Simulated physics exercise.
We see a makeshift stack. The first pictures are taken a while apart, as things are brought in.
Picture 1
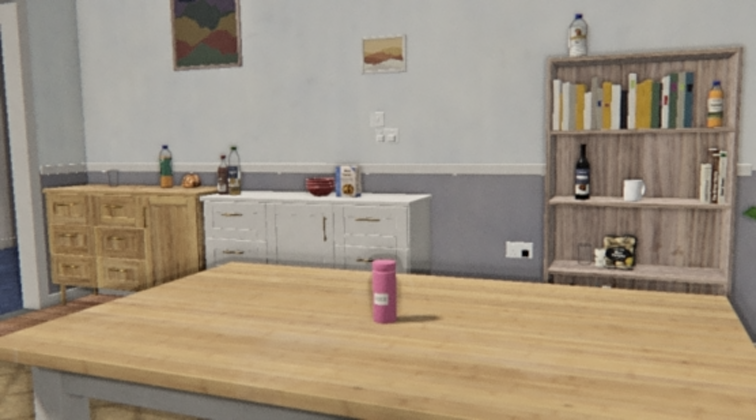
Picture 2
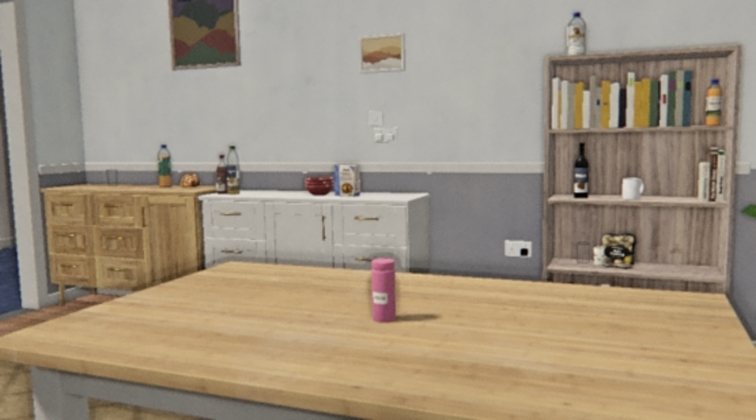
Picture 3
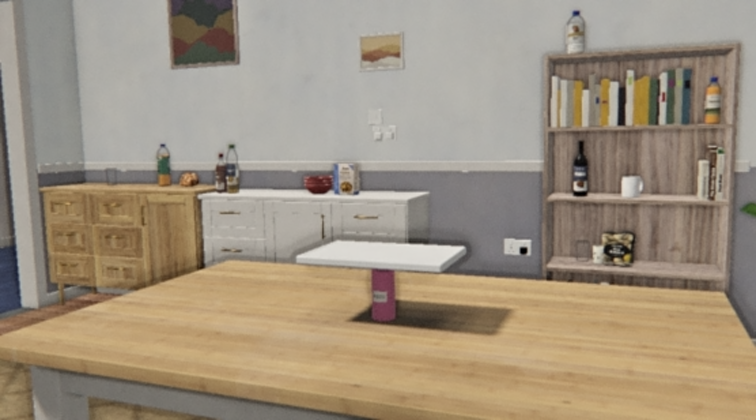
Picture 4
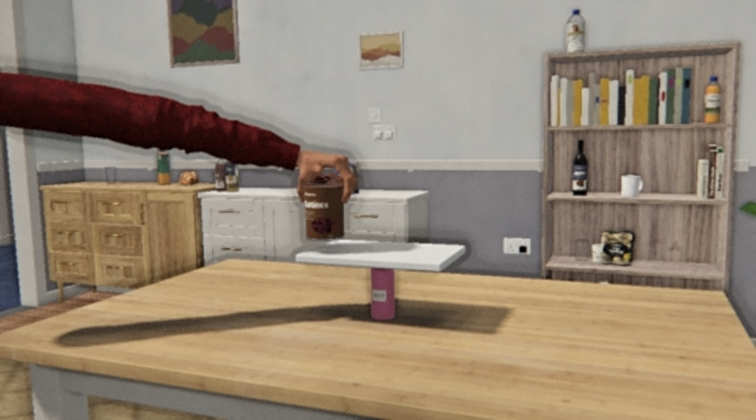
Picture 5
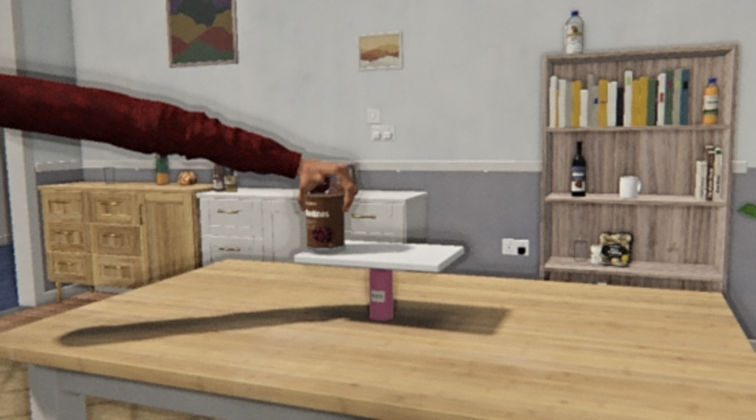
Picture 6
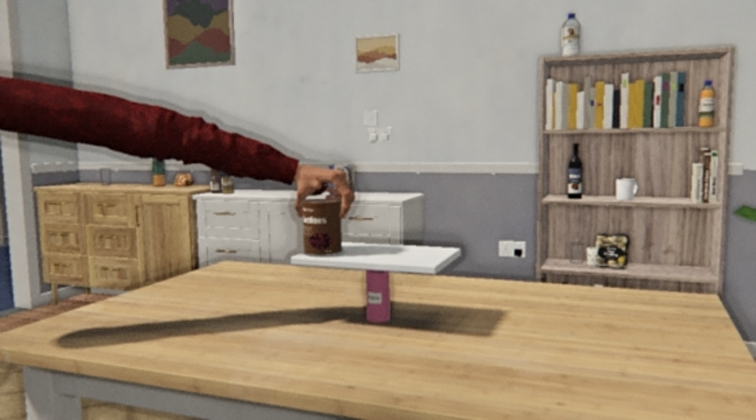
An arm in a dark red sleeve reaches in from the left over a wooden table, seen from slightly above in a room with cabinets and a bookshelf behind. A pink bottle stands mid-table, then a white lid appears flat across its top. The hand, holding a brown tin, lowers it slightly onto the lid's left side and keeps its grip, while the view shifts very slightly.
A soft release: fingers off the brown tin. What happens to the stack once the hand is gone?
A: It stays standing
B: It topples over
The answer is B.
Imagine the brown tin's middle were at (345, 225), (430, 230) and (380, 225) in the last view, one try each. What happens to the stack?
So, first go it comes down, second go it comes down, third go it stays put.
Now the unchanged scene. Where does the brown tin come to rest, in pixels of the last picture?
End position in the final view: Approximately (288, 290).
Then, 0.40 s after the last picture, brown tin now fallen; white lid tipped 66° from how it was.
Then, 0.90 s after the last picture, white lid tipped 49° from how it was; pink shaker tipped 32° from how it was.
Then, 1.20 s after the last picture, white lid and pink shaker now fallen.
By the end, fallen, brown tin, white lid and pink shaker. Seen from the same camera at the end, brown tin near (288, 290). The stack comes apart.
